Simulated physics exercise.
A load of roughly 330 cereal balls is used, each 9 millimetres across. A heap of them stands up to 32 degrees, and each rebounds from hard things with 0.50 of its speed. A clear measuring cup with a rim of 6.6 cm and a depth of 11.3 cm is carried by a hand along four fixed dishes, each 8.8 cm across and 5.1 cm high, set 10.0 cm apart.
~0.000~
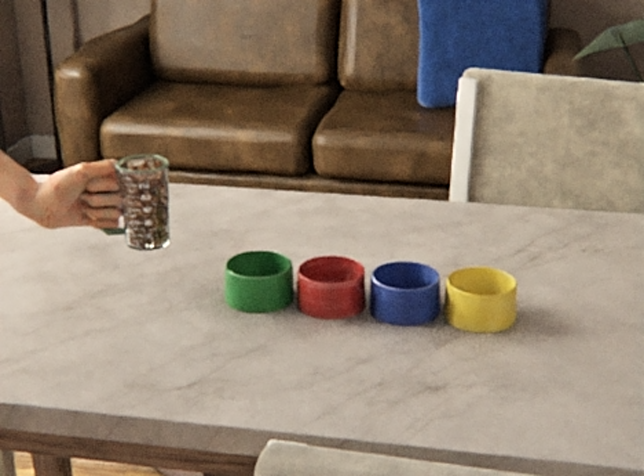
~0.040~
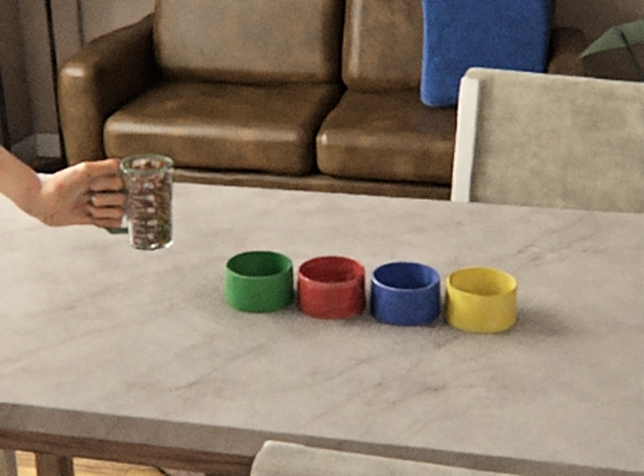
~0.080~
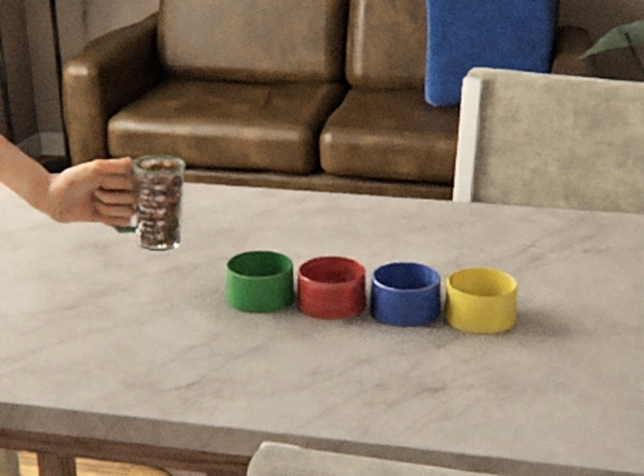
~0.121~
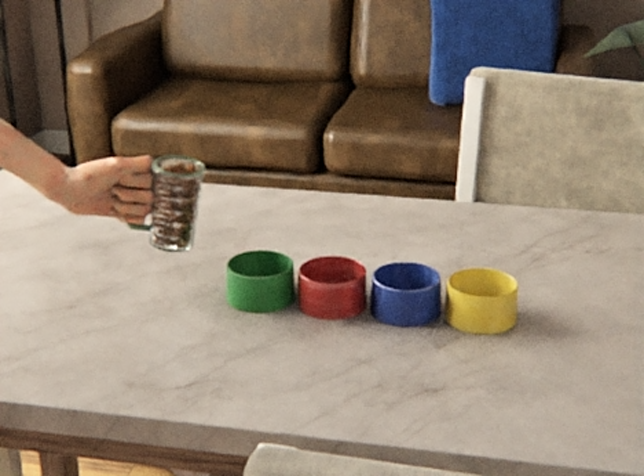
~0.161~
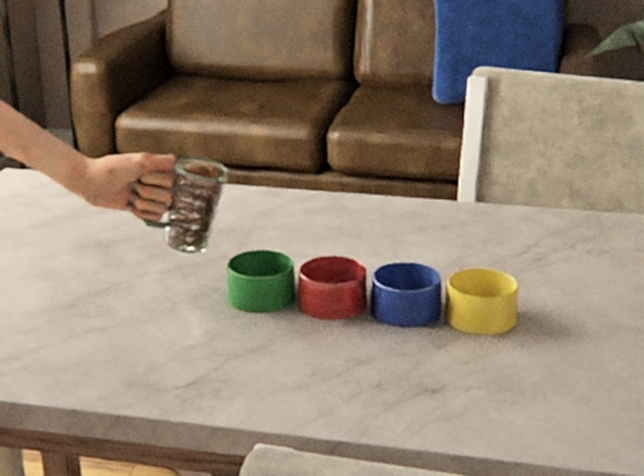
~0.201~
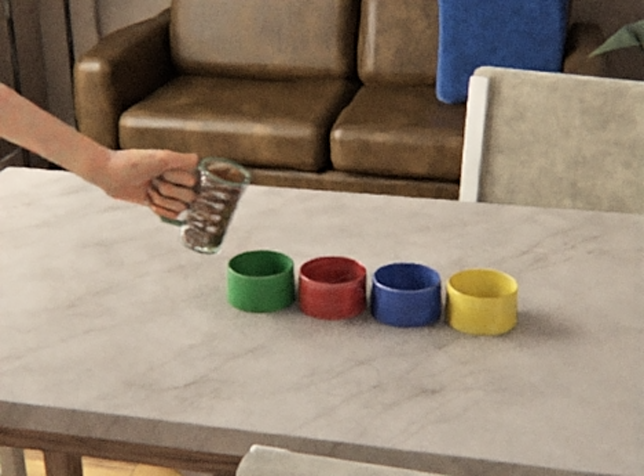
A hand moving a glass mug of small brown pieces rightward and tilting it near four colourful dishes on a marble-patterned table.
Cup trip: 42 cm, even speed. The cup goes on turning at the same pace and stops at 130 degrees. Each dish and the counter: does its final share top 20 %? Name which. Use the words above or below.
Red dish - below; blue dish - below; green dish - below; yellow dish - above; counter - above.
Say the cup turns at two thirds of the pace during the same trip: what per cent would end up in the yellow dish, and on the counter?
In that case you'd see yellow at 90 and the counter at 10.
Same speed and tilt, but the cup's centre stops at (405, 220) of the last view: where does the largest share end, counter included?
The largest share goes to yellow.
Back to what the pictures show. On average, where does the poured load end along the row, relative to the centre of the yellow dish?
It ends up close to 5 cm toward the picture's right edge.
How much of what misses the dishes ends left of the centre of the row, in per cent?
Share: About 0 in a hundred.
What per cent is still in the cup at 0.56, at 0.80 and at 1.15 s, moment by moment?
In order, near 100 %, 65 % and 0 %.
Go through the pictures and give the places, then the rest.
Cup at (145, 203), tilt 0 degrees, lip at (166, 165), moved 0.0 cm; middle of the pieces at (147, 207); green dish at (259, 264); red dish at (331, 270); blue dish at (405, 276); yellow dish at (482, 281), in the first picture.
Cup at (149, 203), tilt 1 degrees, lip at (170, 166), moved 0.4 cm; middle of the pieces at (150, 207), in the second picture.
Cup at (159, 204), tilt 4 degrees, lip at (182, 168), moved 1.7 cm; middle of the pieces at (160, 208), in the third picture.
Cup at (175, 204), tilt 9 degrees, lip at (202, 171), moved 3.9 cm; middle of the pieces at (176, 208), in the fourth picture.
Cup at (194, 206), tilt 15 degrees, lip at (225, 176), moved 6.5 cm; middle of the pieces at (194, 210), in the fifth picture.
Cup at (212, 207), tilt 21 degrees, lip at (248, 181), moved 9.1 cm; middle of the pieces at (212, 211); green dish at (261, 264); red dish at (333, 270); blue dish at (407, 277); yellow dish at (483, 284). The cup turns about 150 degrees a second and travels 65 cm a second, in the sixth picture.
After 0.56 s, tilt 74 degrees; cup holds 100 %.
After 0.80 s, tilt 109 degrees; cup holds 65 %, yellow 10 %.
After 1.15 s, tilt 130 degrees; cup holds 0 %, yellow 65 %.
By 1.6 s all is still; red 0 %, blue 0 %, green 0 %, yellow 65 %, counter 35 %.
